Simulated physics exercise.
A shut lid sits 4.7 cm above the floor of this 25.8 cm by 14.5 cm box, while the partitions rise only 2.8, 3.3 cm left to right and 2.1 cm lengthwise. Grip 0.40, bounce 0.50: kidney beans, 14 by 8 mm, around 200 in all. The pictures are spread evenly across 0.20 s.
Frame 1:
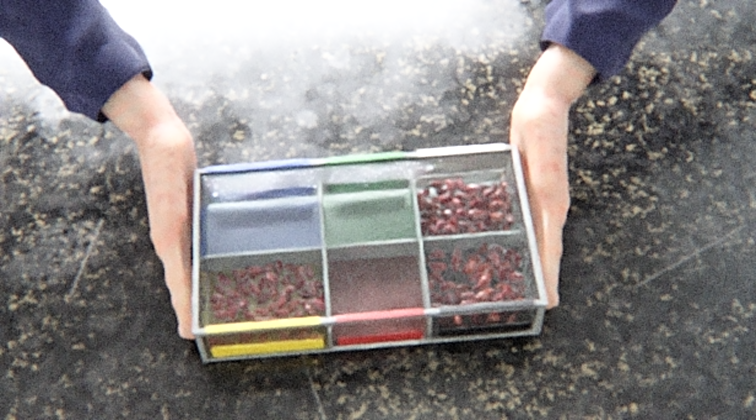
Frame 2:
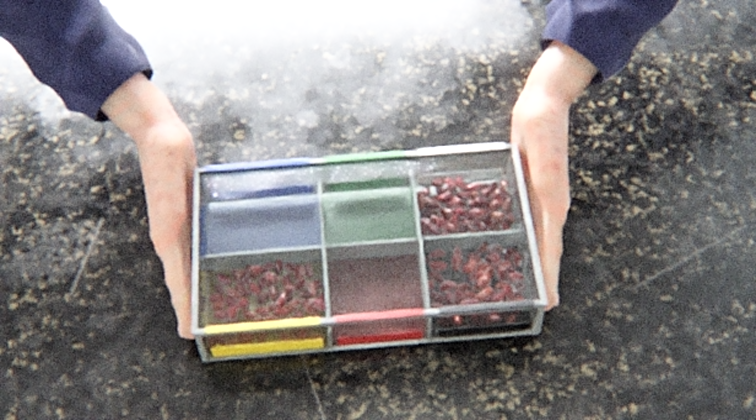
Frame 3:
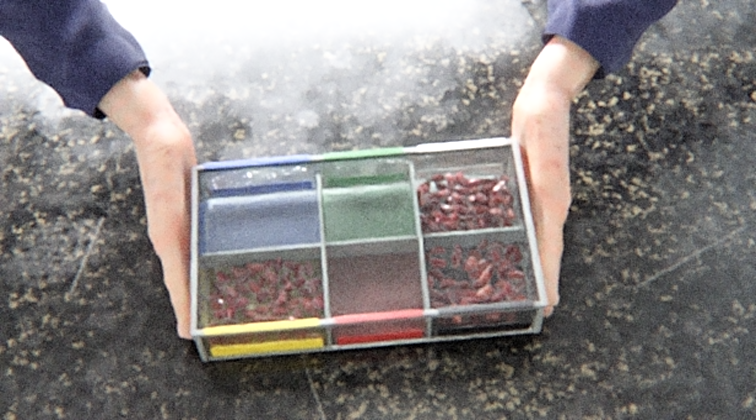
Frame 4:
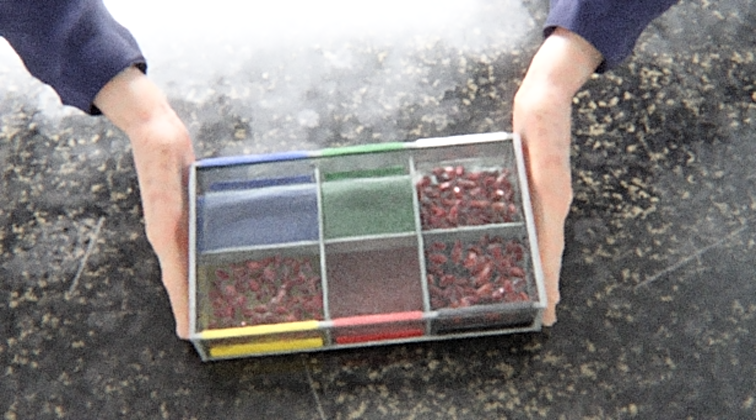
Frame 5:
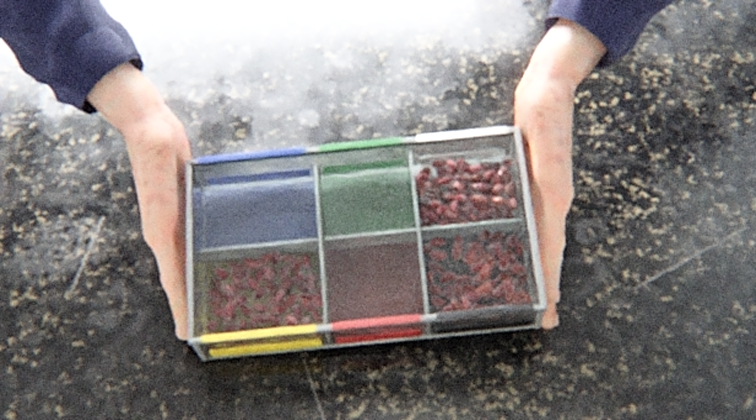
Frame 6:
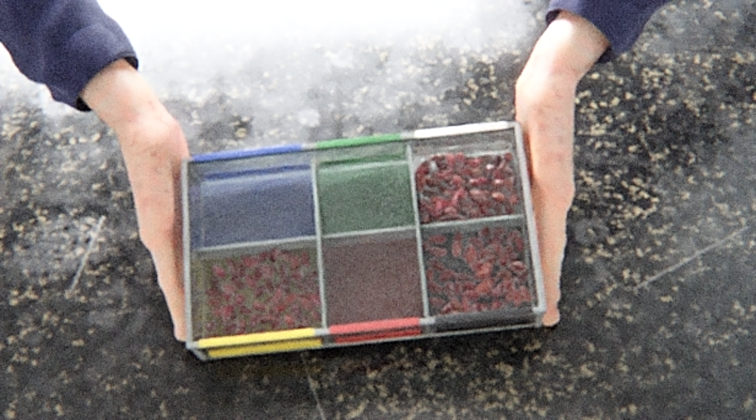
Above a dark speckled surface, two hands slightly tilt a divided box of red beans.
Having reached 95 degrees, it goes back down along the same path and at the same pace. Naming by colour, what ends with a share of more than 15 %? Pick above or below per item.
Red compartment = below; blue compartment = below; green compartment = below; yellow compartment = above; white compartment = below; black compartment = above.
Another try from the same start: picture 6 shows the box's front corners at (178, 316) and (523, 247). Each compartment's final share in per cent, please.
Red 5, blue 15, green 5, yellow 25, white 35, black 15.
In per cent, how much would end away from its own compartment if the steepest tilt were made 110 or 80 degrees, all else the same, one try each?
First try: Around 40 %; second try: Around 25 %.
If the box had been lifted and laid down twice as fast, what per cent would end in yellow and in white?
That gives yellow 35 percent and white 0 percent.
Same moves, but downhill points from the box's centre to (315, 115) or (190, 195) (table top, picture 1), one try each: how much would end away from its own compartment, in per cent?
First try: Around 55 percent; second try: Around 35 percent.
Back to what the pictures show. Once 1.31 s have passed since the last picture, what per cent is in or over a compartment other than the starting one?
Around 35 percent.
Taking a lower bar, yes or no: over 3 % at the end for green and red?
Checking green: It falls short; checking red: It clears.
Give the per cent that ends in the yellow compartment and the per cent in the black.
Yellow: 35; black: 55.
Then, 0.79 s after the last picture, tilt 95 degrees; red 5 %, yellow 35 %, white 20 %, black 45 %.
Then, 1.31 s after the last picture, tilt 42 degrees; red 10 %, yellow 35 %, white 5 %, black 55 %.
Then, 1.90 s after the last picture, tilt 0 degrees; red 10 %, yellow 35 %, white 5 %, black 55 %.
In the end, red 10 %, blue 0 %, green 0 %, yellow 35 %, white 5 %, black 55 %.
